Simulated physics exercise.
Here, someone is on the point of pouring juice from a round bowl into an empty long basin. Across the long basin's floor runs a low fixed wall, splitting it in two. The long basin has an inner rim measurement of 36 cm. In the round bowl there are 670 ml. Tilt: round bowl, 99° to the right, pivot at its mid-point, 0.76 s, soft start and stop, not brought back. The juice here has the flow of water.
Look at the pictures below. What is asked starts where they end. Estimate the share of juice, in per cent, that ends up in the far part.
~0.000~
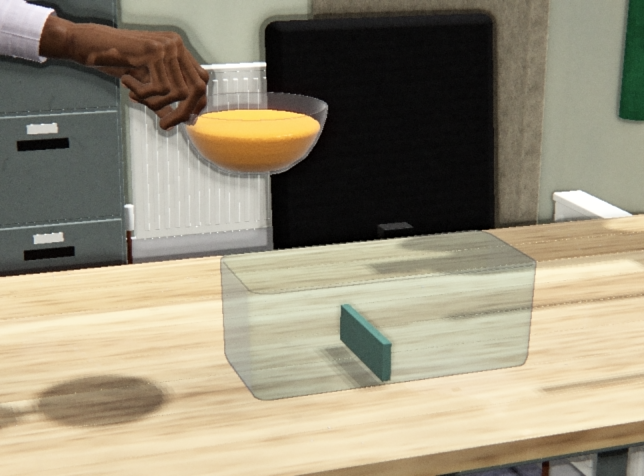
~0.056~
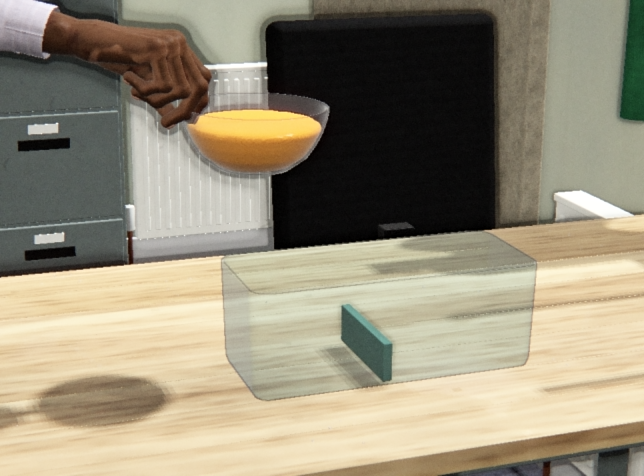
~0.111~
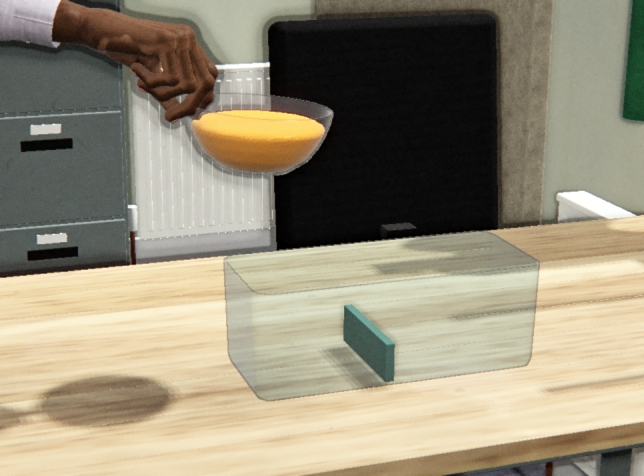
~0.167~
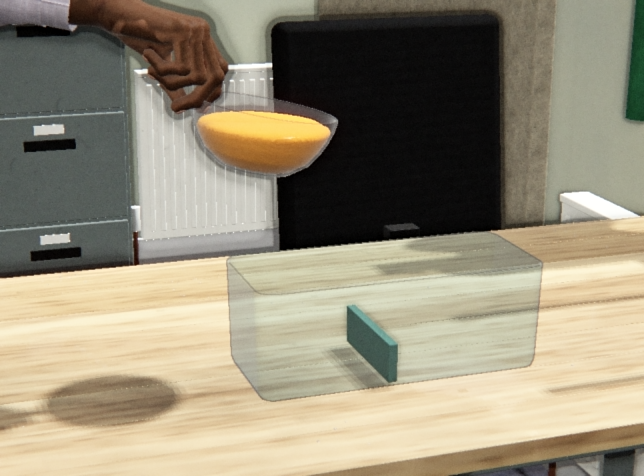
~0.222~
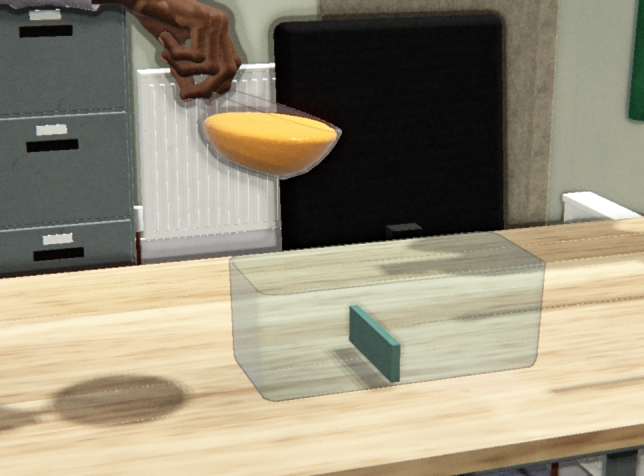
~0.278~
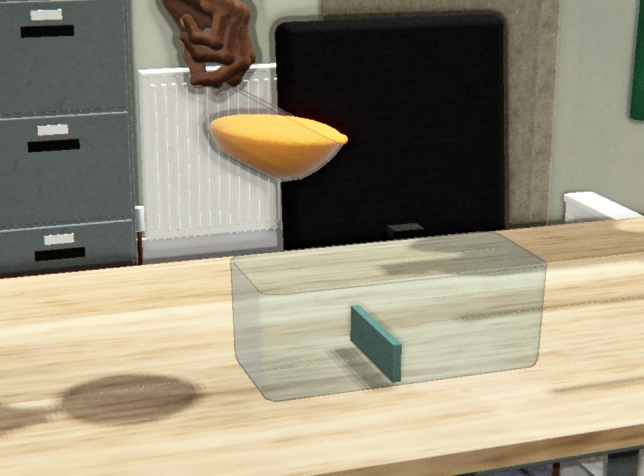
About 54 per cent.
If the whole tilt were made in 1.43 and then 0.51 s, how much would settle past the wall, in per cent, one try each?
Near 70 in a hundred on the first go and near 45 in a hundred on the second.
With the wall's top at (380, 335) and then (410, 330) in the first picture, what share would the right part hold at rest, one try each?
Some 40 in a hundred, then some 10 in a hundred.
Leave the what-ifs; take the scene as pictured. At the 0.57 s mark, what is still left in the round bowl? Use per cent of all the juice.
Close to 16 percent of the liquid remains at that time.
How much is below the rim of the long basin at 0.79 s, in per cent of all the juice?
96 per cent or thereabouts.
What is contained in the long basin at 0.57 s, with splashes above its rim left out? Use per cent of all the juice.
38 %, more or less.
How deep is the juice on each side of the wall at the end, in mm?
Final levels - left approx 14 mm, right approx 14 mm.
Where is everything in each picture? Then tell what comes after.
Tilt 0°; pouring edge (322, 104); surface from (186, 127) to (315, 119); the long basin's rim runs from (235, 277) to (511, 248); the wall's top is at (365, 324), in the first picture.
Tilt 1°; pouring edge (324, 105); surface from (187, 126) to (316, 119), in the second picture.
Tilt 5°; pouring edge (328, 110); surface from (192, 124) to (320, 122), in the third picture.
Tilt 11°; pouring edge (332, 119); surface from (197, 123) to (325, 125), in the fourth picture.
Tilt 19°; pouring edge (336, 129); surface from (203, 124) to (332, 126), in the fifth picture.
Tilt 29°; pouring edge (336, 142); surface from (209, 126) to (334, 135); 4 per cent is over the edge, in the sixth picture.
Then, 0.57 s in, the tilt is 85° and 17 per cent is still to pour, 7 is left of the wall and 30 right of it.
Then, 0.79 s in, the tilt is 99° and 0 per cent is still to pour, 42 is left of the wall and 53 right of it.
Then, 1.01 s in, the tilt is 99° and 0 per cent is still to pour, 45 is left of the wall and 54 right of it.
Then, 1.26 s in, the tilt is 99° and 0 per cent is still to pour, 45 is left of the wall and 54 right of it.
Finally, 45 per cent lies left of the wall, 54 right of it and 1 outside.
